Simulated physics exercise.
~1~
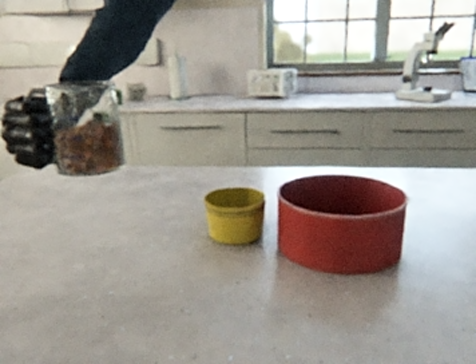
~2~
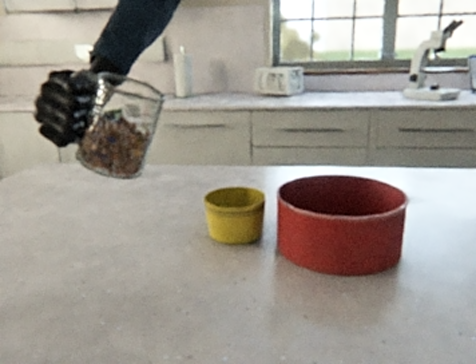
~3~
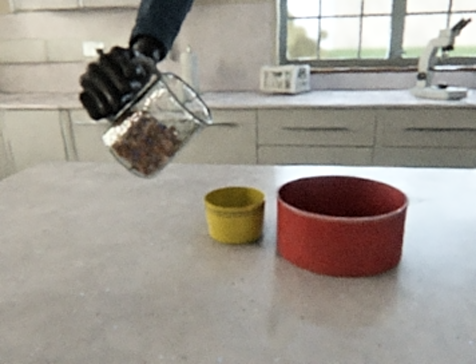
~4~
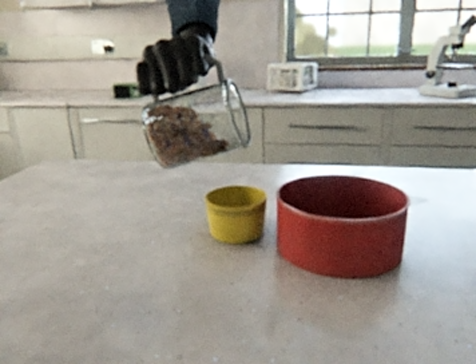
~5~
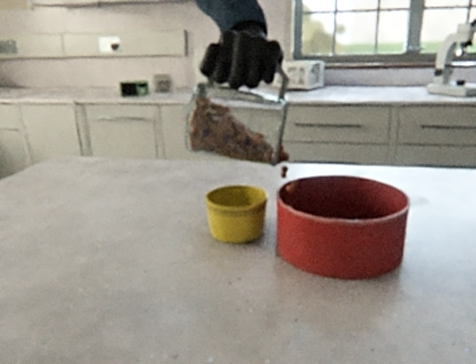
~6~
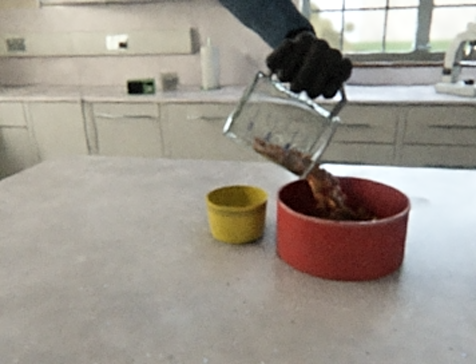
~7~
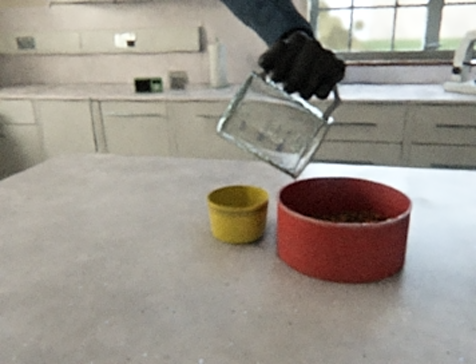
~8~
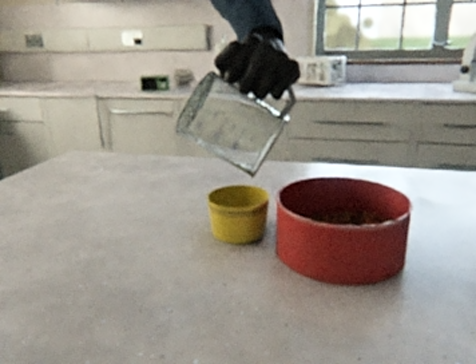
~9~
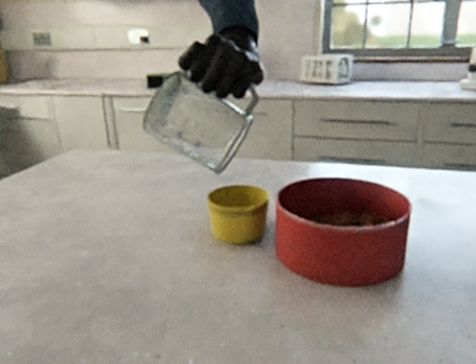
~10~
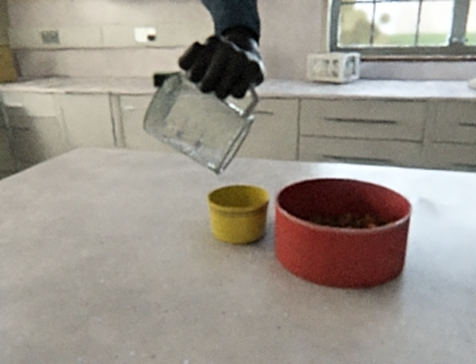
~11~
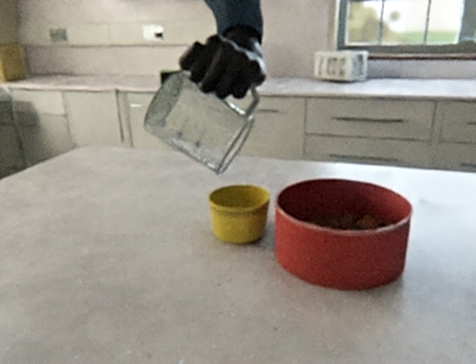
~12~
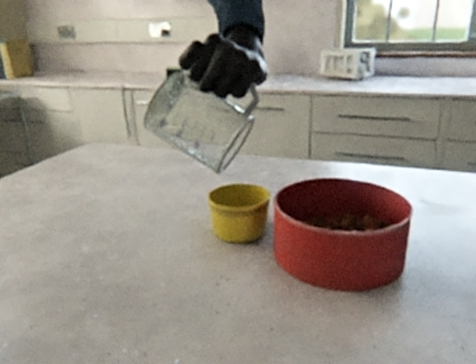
A clear glass jug holding small brown pieces, gripped by a black robotic-looking hand, moves right above a pale countertop where a small yellow dish and a larger red pot stand. As it travels, the jug tips steadily onto its side and passes over the yellow dish. A few pieces drop near the red pot's rim, then the rest stream into the pot as the jug tilts further. Emptied, the jug moves back left, still tipped mouth-down, and stops near the yellow dish. The pieces lie in the red pot, and the yellow dish appears empty.
